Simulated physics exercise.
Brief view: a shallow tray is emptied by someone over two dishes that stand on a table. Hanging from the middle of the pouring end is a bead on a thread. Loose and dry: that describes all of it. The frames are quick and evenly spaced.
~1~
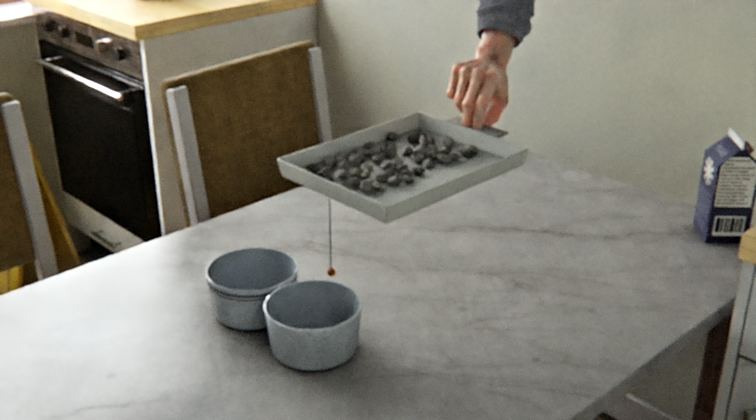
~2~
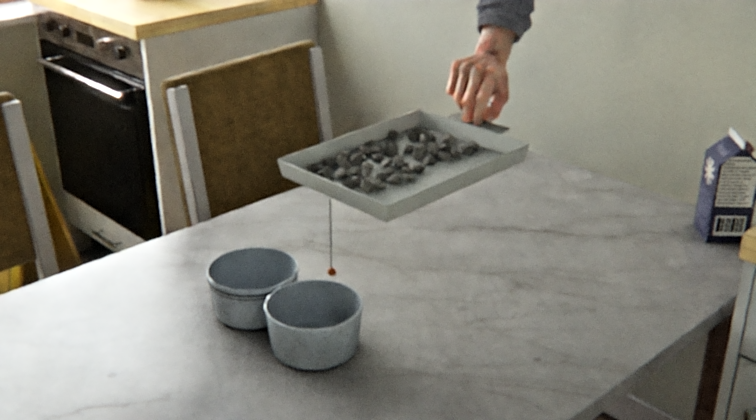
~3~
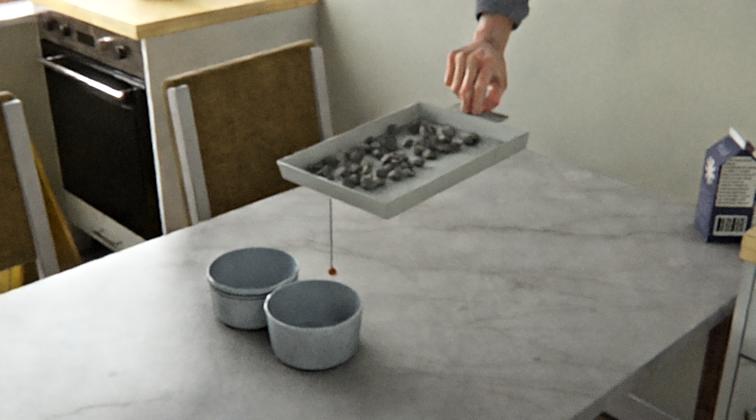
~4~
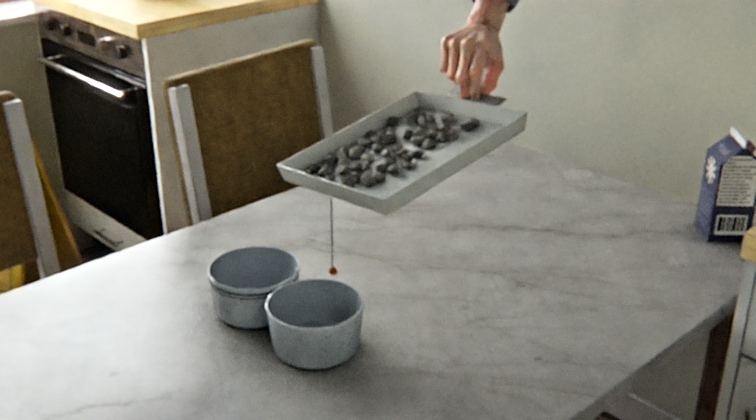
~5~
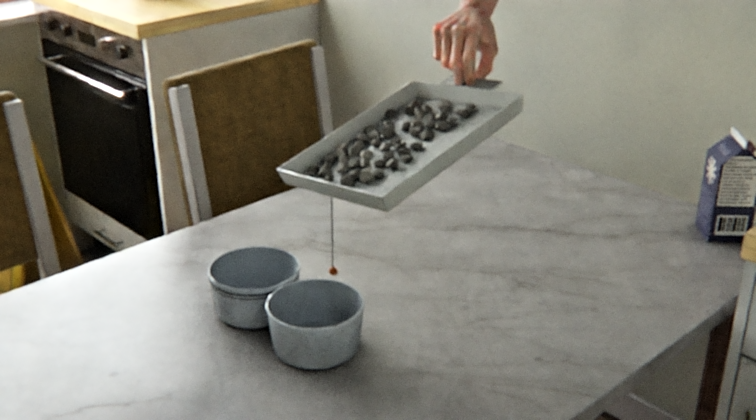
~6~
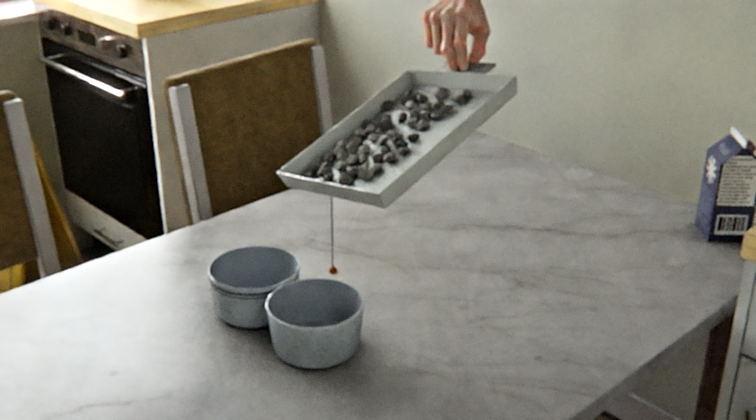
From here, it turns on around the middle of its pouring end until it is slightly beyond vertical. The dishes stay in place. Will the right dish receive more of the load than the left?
No, the left dish does.
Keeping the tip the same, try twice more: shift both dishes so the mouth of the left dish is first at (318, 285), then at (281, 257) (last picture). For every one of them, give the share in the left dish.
You'd get 10 in a hundred first and 90 in a hundred after that.
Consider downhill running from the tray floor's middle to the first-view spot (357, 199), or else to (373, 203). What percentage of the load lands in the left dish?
That comes to 10 per cent the first time and 0 per cent the second.
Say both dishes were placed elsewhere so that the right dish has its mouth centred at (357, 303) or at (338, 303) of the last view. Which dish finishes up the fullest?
The first time the left-side one comes out ahead, then the left-side one the second time.
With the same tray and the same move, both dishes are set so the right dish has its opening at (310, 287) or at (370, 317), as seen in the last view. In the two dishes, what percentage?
First placement near 80 percent, second near 30 percent.
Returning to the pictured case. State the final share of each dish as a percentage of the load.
The share is 80 per cent in the left dish and 0 per cent in the right dish.
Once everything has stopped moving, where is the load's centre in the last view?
Roughly at pixel (260, 298).
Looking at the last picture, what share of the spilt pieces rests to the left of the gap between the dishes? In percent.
About 10 percent.
Soon after the last picture, tray tipped steeply; all on the tray.
A little later, tray tipped past a quarter turn; about a third on the tray; about half in the left dish; a small part in the air.
Later still, tray tipped past a quarter turn; a stray few in the right dish; most in the left dish; about a quarter outside both.
At rest, tray tipped past a quarter turn; a stray few in the right dish; most in the left dish; about a quarter outside both.
